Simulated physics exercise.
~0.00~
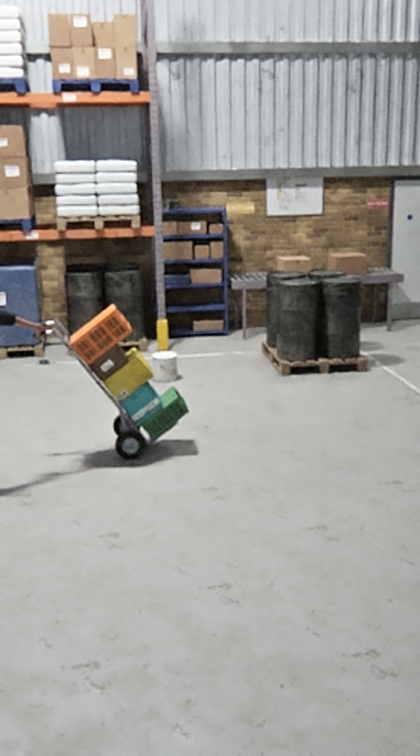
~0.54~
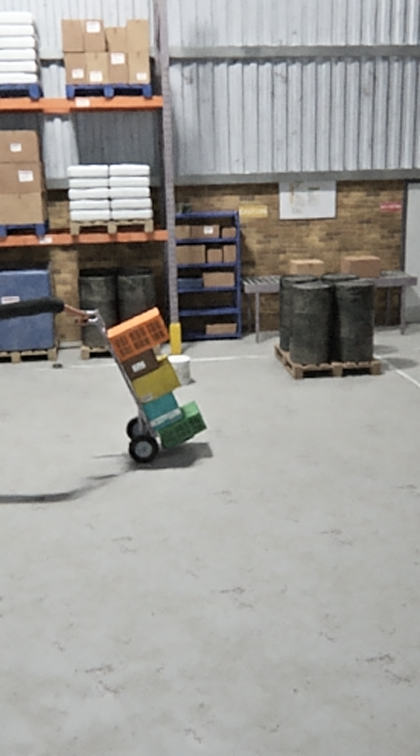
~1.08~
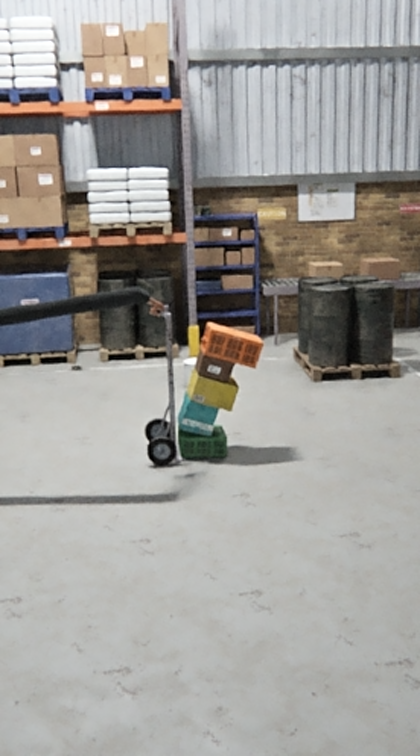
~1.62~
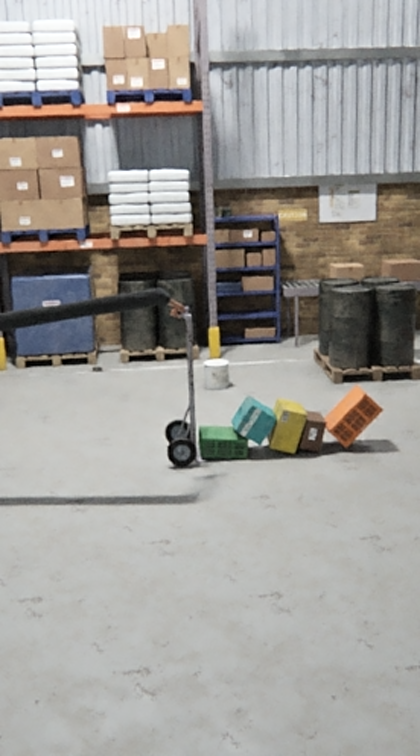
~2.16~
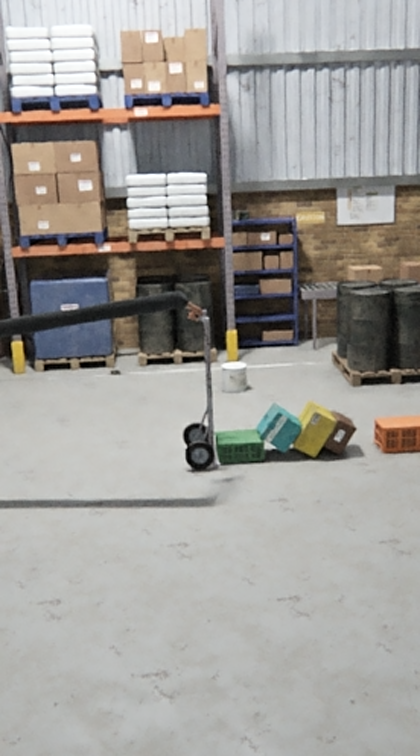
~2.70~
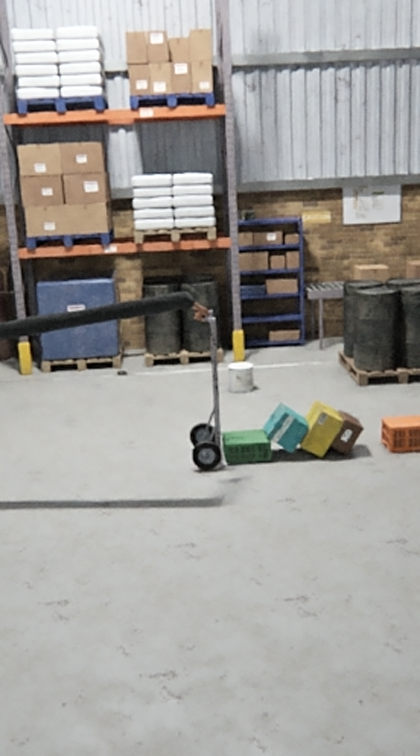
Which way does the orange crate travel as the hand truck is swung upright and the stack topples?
The orange crate moves to the right, away from the hand truck.
